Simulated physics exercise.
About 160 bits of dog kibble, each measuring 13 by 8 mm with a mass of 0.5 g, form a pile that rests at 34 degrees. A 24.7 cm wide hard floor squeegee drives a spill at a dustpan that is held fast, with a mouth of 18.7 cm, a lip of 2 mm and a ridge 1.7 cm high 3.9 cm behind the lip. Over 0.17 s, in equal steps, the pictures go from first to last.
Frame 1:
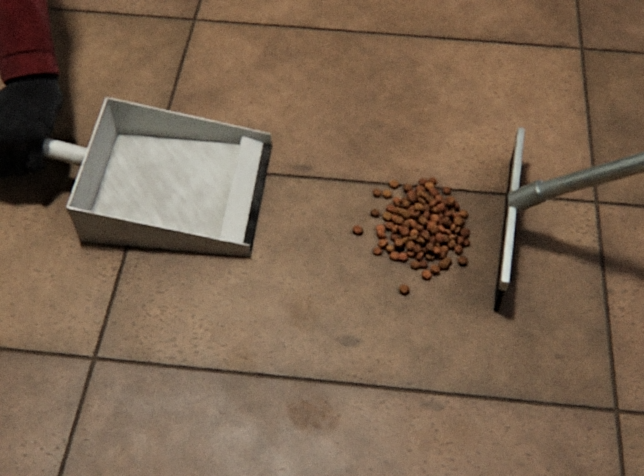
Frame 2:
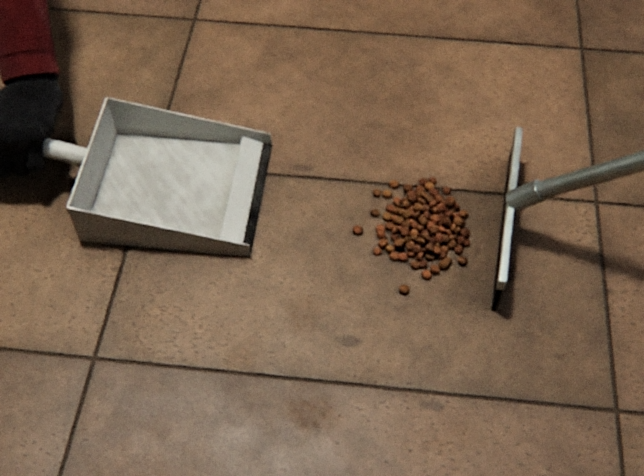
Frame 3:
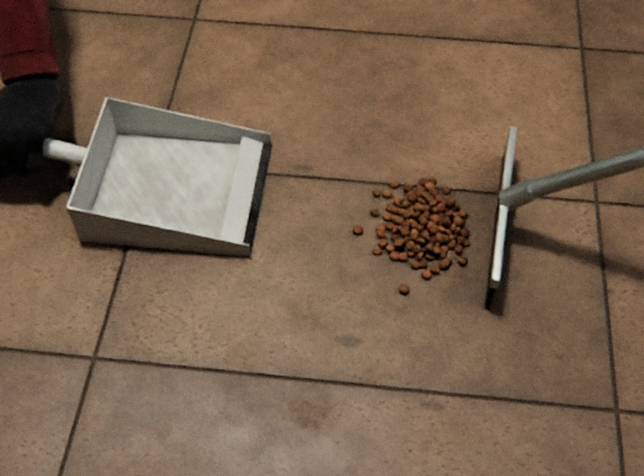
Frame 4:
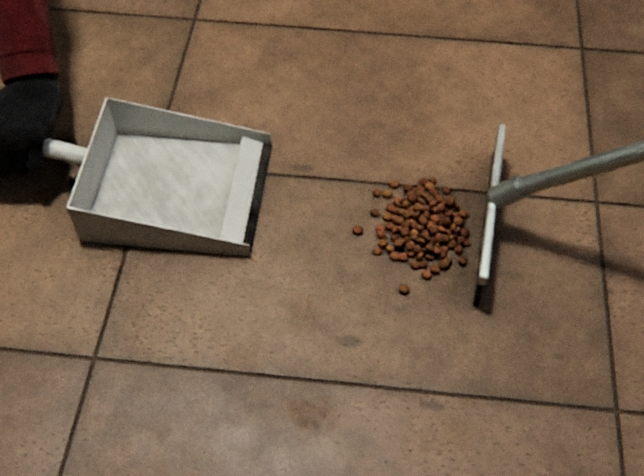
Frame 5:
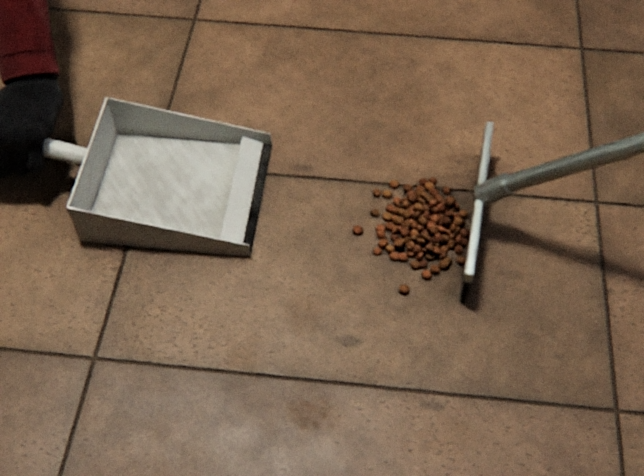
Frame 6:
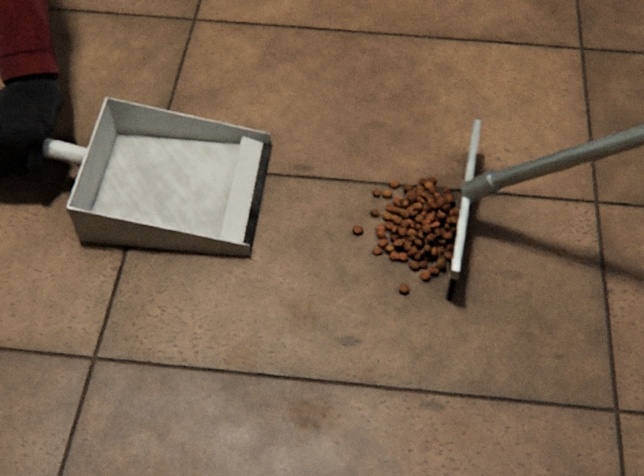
The clip opens on a brown tiled floor with a loose pile of kibble between a pale dustpan, held still by a dark-gloved hand at left, and an upright squeegee at right. The squeegee slides slowly left, closing the gap, then presses into the pile's right edge, nudging the nearest pieces slightly.
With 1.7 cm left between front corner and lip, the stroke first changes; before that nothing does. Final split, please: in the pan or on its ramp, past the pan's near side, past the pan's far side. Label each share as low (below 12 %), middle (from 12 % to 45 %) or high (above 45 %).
Pan - middle; near side - low; far side - low.
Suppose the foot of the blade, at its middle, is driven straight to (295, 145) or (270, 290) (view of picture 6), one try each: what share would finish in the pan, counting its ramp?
First try around 25 %, second try around 5 %.
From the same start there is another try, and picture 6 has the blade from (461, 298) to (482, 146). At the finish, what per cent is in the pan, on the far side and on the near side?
The pan gets 5, the far side 0 and the near side 40.
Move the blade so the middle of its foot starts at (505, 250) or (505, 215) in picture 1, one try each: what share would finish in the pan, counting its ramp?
First try about 30 per cent, second about 30 per cent.
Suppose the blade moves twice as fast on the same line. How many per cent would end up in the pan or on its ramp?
Then some 40 in a hundred.
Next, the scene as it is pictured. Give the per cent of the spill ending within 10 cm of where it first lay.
Roughly 0 in a hundred.
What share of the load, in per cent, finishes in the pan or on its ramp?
I'd say around 35 percent.
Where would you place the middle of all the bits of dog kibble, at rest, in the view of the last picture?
After settling, the middle sits near (264, 189).
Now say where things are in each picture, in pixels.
In the first picture, blade from (504, 285) to (520, 136), moved 0.0 cm, 0 of the pieces shifted so far; middle of the pieces at (426, 224); pan at (165, 190).
In the second picture, blade from (501, 284) to (518, 136), moved 0.3 cm, 0 of the pieces shifted so far; middle of the pieces at (426, 224).
In the third picture, blade from (494, 283) to (511, 135), moved 1.1 cm, 0 of the pieces shifted so far; middle of the pieces at (426, 224).
In the fourth picture, blade from (482, 280) to (501, 132), moved 2.5 cm, 0 of the pieces shifted so far; middle of the pieces at (426, 224).
In the fifth picture, blade from (468, 277) to (488, 130), moved 4.1 cm, 0 of the pieces shifted so far; middle of the pieces at (426, 224).
In the sixth picture, blade from (455, 274) to (476, 128), moved 5.8 cm, 60 of the pieces shifted so far; middle of the pieces at (425, 224); pan at (165, 190).
Then, 0.23 s after the last picture, middle of the blade 15 cm from the lip; 0 % over the lip, far side 0 %, near side 5 %.
Then, 0.39 s after the last picture, middle of the blade 7 cm from the lip; 0 % over the lip, far side 5 %, near side 5 %.
Then, 0.67 s after the last picture, middle of the blade 3 cm from the lip; 35 % over the lip, far side 5 %, near side 5 %.
In the end, pan 35 %, near side 5 %, far side 5 %, in front of the lip or behind the blade 50 %.
